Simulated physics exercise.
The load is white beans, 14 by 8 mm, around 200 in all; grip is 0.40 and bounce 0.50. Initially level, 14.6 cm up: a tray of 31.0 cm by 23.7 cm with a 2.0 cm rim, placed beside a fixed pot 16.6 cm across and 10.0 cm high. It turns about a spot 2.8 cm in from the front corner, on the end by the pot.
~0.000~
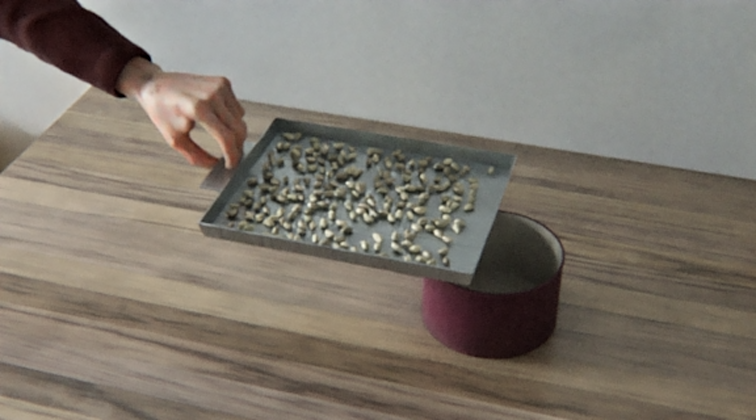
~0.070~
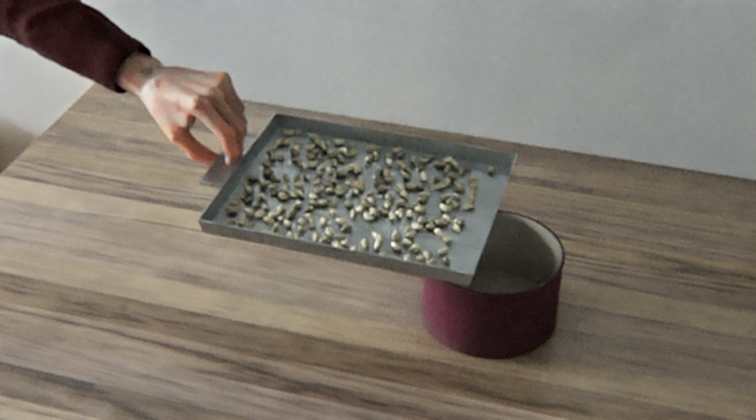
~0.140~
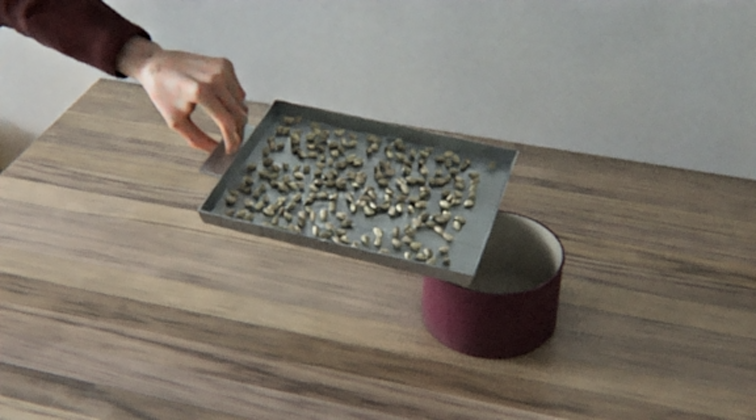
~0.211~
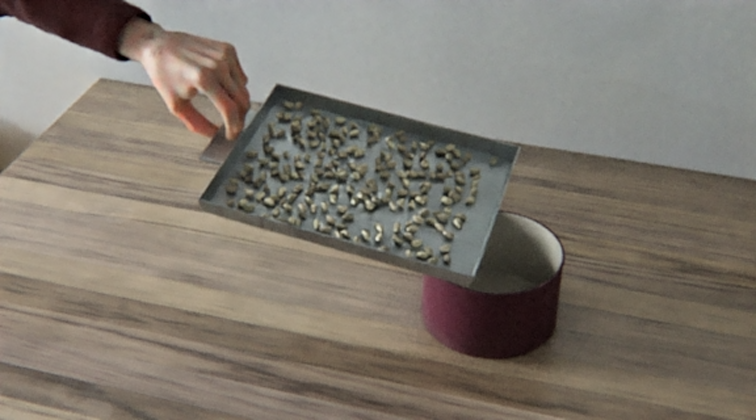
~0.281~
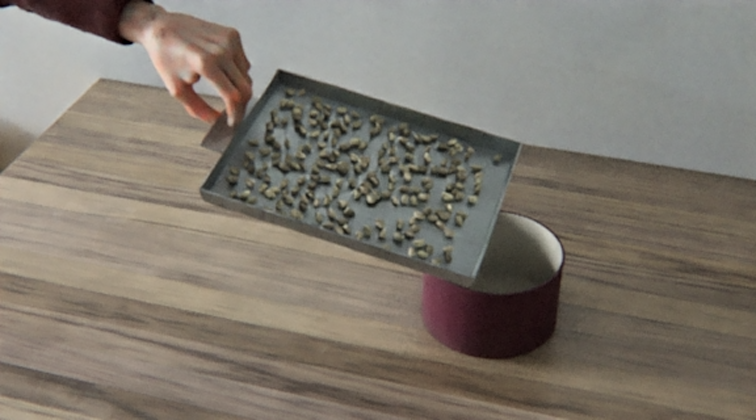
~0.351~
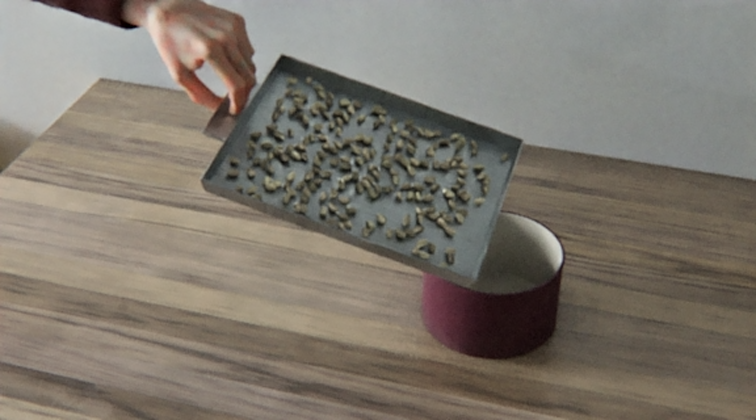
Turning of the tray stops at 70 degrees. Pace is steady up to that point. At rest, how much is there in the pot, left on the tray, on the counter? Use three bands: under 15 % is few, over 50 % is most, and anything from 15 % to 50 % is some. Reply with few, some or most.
Pot: Few, tray: Some, counter: Most.
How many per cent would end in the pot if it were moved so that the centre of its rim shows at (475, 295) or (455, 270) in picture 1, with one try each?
Close to 60 in a hundred, then close to 0 in a hundred.
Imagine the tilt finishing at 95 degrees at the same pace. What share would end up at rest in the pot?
I'd say close to 0 percent.
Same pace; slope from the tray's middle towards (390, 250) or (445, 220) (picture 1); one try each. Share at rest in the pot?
First try: Around 0 percent; second try: Around 5 percent.
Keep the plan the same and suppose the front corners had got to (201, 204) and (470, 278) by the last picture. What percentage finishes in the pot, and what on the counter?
Pot 0, counter 65.
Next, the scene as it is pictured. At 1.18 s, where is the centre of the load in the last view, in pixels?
Expected load position: Near (477, 244).
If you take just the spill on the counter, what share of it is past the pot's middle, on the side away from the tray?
80 per cent.
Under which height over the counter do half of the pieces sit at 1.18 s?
Median height: Approx. 18 cm.
Then, at 0.85 s, tilt 42 degrees; the tray holds 100 %, the pot 0 %.
Then, at 1.18 s, tilt 59 degrees; the tray holds 90 %, the pot 0 %.
Then, at 1.60 s, tilt 70 degrees; the tray holds 65 %, the pot 0 %.
By 3.5 s all is still; pot 0 %, tray 35 %, counter 65 %.
